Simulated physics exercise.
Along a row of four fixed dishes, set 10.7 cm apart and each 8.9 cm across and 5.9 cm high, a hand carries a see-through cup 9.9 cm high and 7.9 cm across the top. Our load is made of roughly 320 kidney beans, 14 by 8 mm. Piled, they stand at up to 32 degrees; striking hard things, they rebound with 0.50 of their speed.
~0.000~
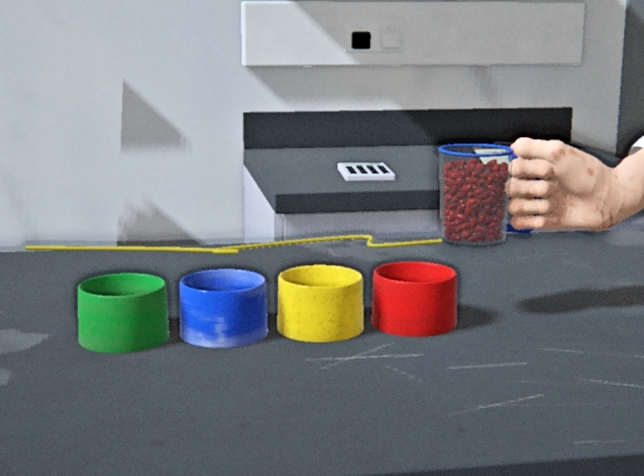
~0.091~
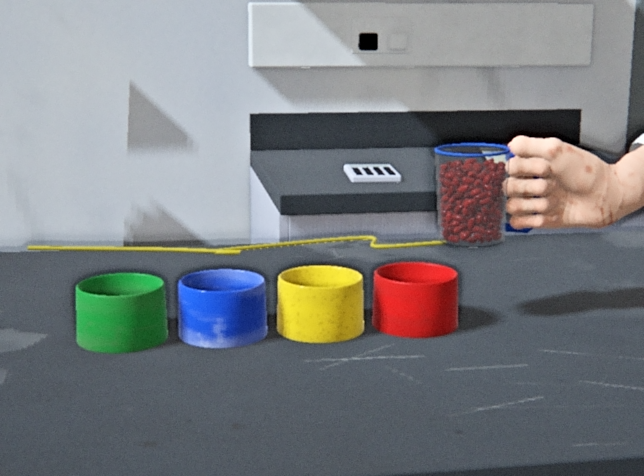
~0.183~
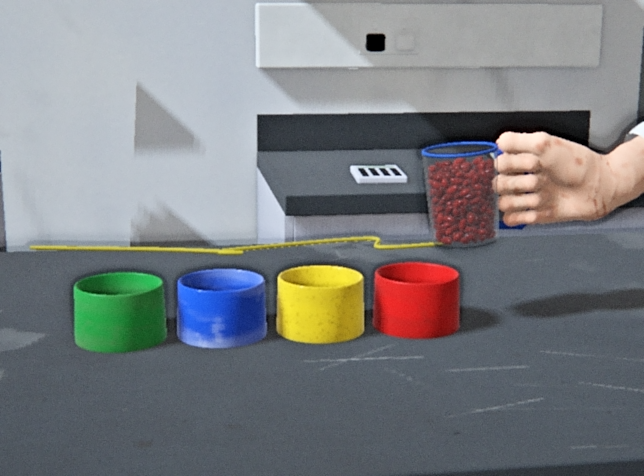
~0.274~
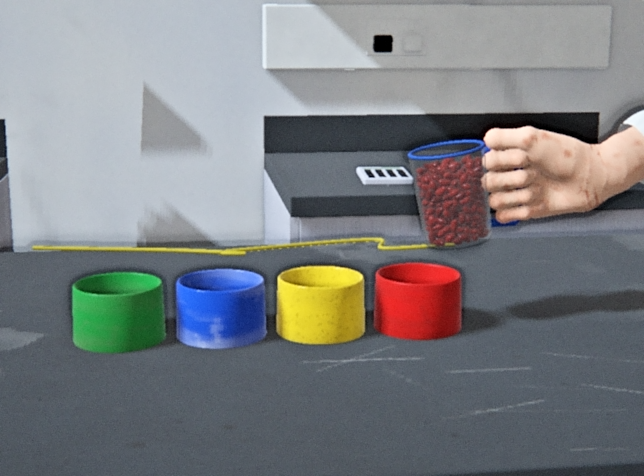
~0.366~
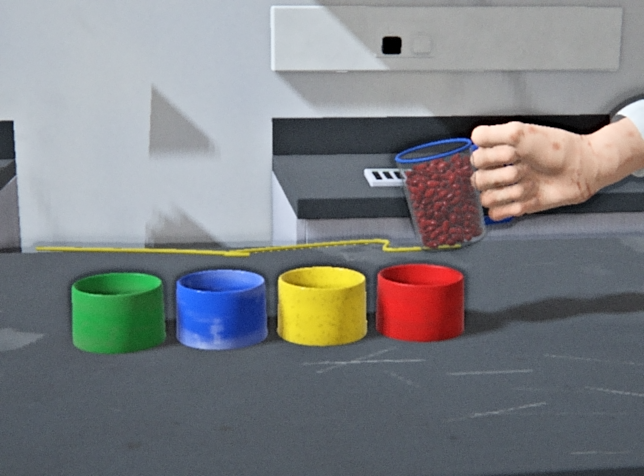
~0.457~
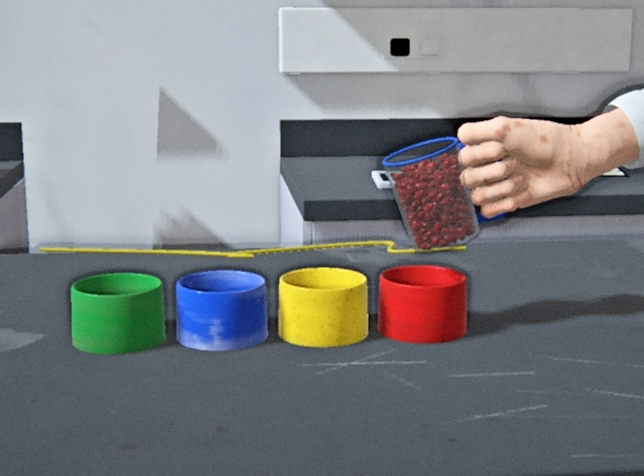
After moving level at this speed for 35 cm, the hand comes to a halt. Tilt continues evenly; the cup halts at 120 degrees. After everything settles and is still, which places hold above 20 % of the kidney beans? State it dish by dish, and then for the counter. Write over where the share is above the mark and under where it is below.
Red dish: Under; blue dish: Under; green dish: Over; yellow dish: Under; counter: Under.
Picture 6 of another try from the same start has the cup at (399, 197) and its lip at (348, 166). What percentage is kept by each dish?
Red 0, blue 0, green 90, yellow 0.
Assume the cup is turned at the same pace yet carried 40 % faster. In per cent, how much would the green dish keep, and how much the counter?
Shares - green 90, counter 10.
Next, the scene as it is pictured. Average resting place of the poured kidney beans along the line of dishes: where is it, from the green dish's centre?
The load's average lands around 1 cm in the minus-x direction.
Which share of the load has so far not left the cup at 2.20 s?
About 90 percent of the load.
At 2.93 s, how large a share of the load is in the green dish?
I'd put it at about 90 % by that time.
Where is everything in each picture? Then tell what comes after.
In the first frame, cup at (475, 195), tilt 0 degrees, lip at (442, 151), moved 0.0 cm; middle of the pieces at (472, 204); red dish at (415, 273); yellow dish at (321, 277); blue dish at (223, 281); green dish at (122, 285).
In the second frame, cup at (472, 195), tilt 2 degrees, lip at (437, 152), moved 0.5 cm; middle of the pieces at (470, 204).
In the third frame, cup at (463, 195), tilt 6 degrees, lip at (424, 154), moved 1.7 cm; middle of the pieces at (461, 204).
In the fourth frame, cup at (453, 195), tilt 10 degrees, lip at (410, 157), moved 3.0 cm; middle of the pieces at (451, 205).
In the fifth frame, cup at (443, 196), tilt 14 degrees, lip at (398, 160), moved 4.3 cm; middle of the pieces at (443, 206).
In the sixth frame, cup at (434, 197), tilt 18 degrees, lip at (385, 164), moved 5.6 cm; middle of the pieces at (434, 206); red dish at (423, 277); yellow dish at (323, 279); blue dish at (221, 282); green dish at (117, 285). The cup turns about 45 degrees a second and travels 14 cm a second.
After 1.50 s, tilt 65 degrees; cup holds 100 %.
After 2.20 s, tilt 97 degrees; cup holds 90 %, green 5 %.
Then, at 2.93 s, tilt 120 degrees; cup holds 0 %, green 90 %.
At rest (3.8 s), red 0 %, blue 0 %, green 90 %, yellow 0 %, counter 10 %.
